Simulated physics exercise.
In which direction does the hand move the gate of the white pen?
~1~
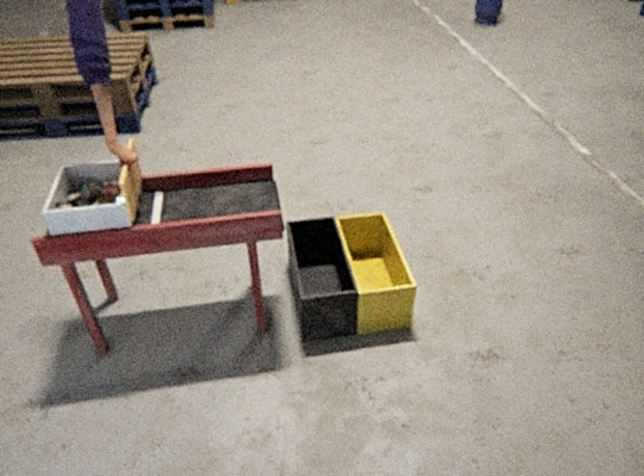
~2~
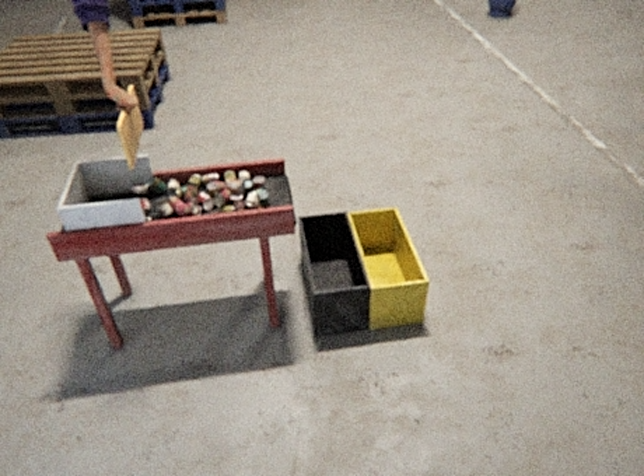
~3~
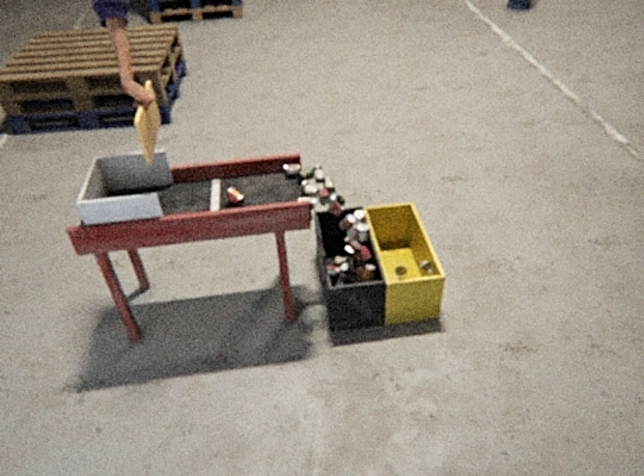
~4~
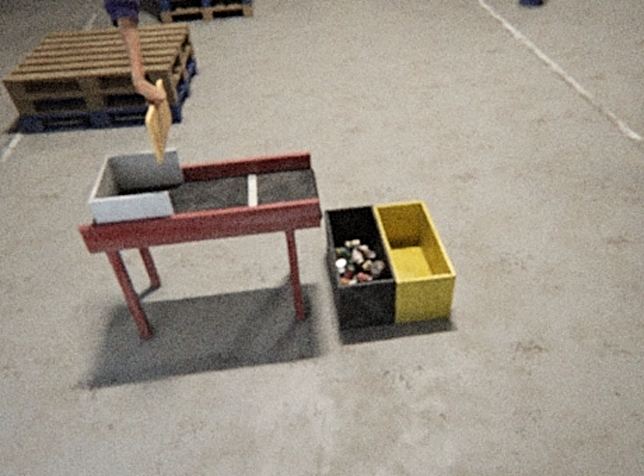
The hand moves the gate upward, opening the white pen.
